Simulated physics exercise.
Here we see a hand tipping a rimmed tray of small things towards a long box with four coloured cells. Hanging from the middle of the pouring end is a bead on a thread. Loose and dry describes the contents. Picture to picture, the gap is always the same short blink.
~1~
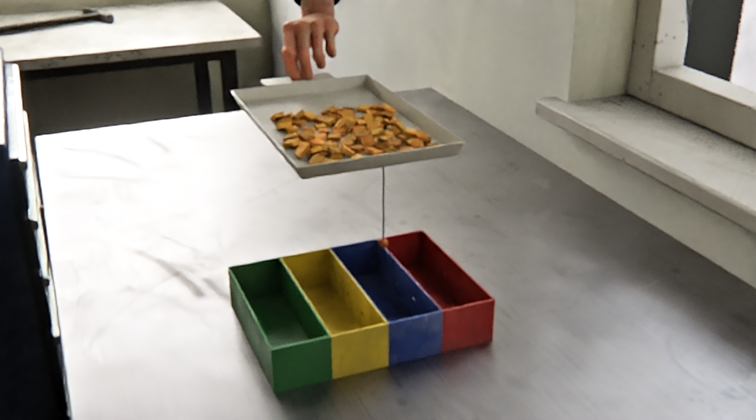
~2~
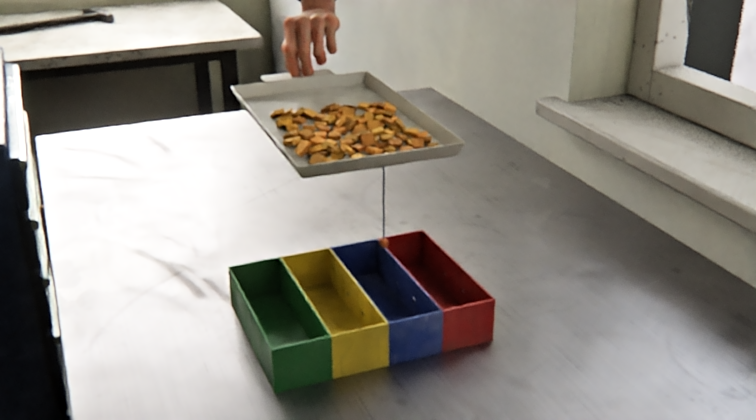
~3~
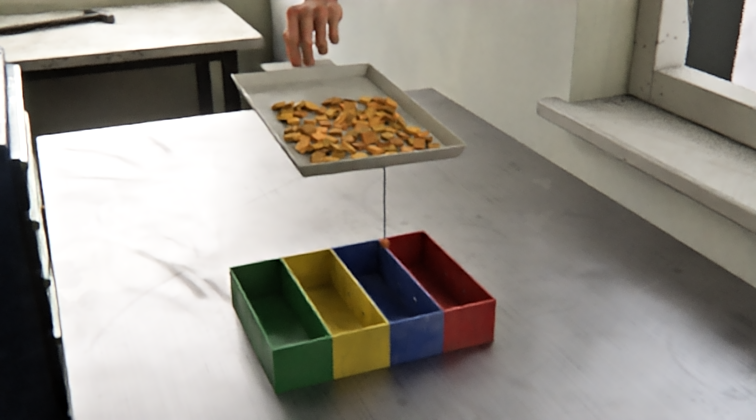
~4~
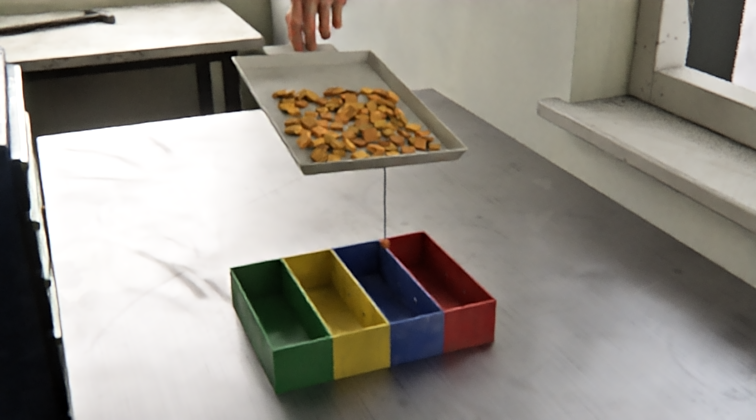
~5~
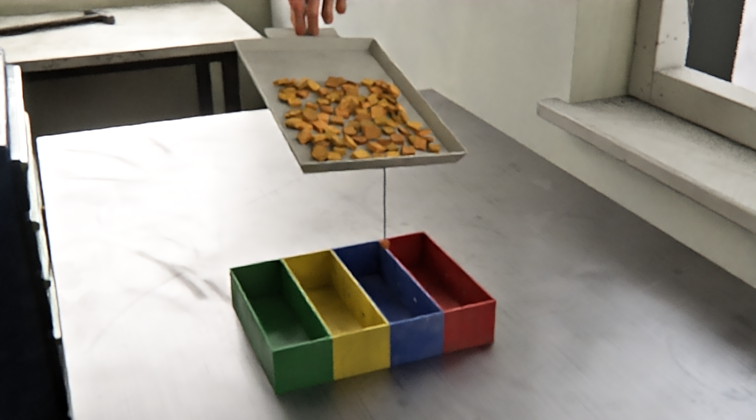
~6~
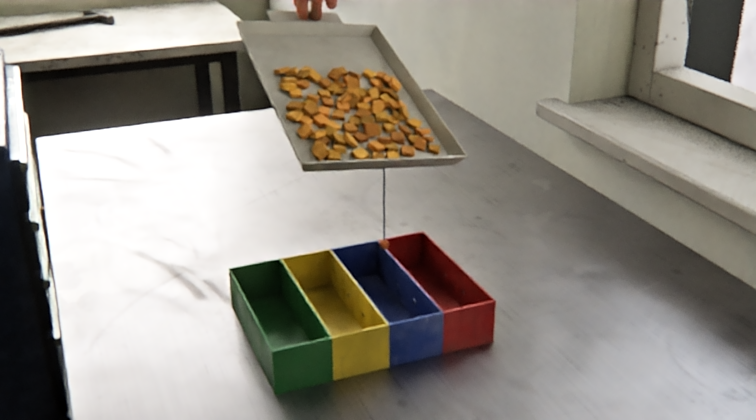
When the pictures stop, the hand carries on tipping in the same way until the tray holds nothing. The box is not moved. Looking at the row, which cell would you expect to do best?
I would expect the red cell to do best.
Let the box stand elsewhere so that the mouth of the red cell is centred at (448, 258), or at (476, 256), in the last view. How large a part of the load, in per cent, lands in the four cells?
You'd get near 80 percent first and near 100 percent next.
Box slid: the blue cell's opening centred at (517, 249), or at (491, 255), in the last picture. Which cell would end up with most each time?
First try: That yellow cell; second try: Yellow.
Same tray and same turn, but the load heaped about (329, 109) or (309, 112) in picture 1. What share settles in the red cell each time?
First case: Close to 30 %; second case: Close to 30 %.
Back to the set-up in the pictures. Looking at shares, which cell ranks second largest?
That's the blue cell.
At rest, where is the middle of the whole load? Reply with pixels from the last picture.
I'd place the middle at about (445, 294).
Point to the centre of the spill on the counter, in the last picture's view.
Around (475, 286).
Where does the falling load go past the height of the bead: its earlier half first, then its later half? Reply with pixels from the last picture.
I'd say around (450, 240) at first, then around (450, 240).
Just after the last frame, tray tipped steeply; almost all on the tray; just a few falling or outside the box.
A moment on, tray tipped right over; about a tenth on the tray; roughly a quarter in the red cell; about a tenth in the blue cell; roughly half falling or outside the box.
Further on, tray tipped past a quarter turn; roughly a third in the red cell; about a tenth in the blue cell; roughly half falling or outside the box.
When it is over, tray tipped past a quarter turn; roughly a third in the red cell; about a tenth in the blue cell; not one in the green cell; not one in the yellow cell; roughly half outside the box.
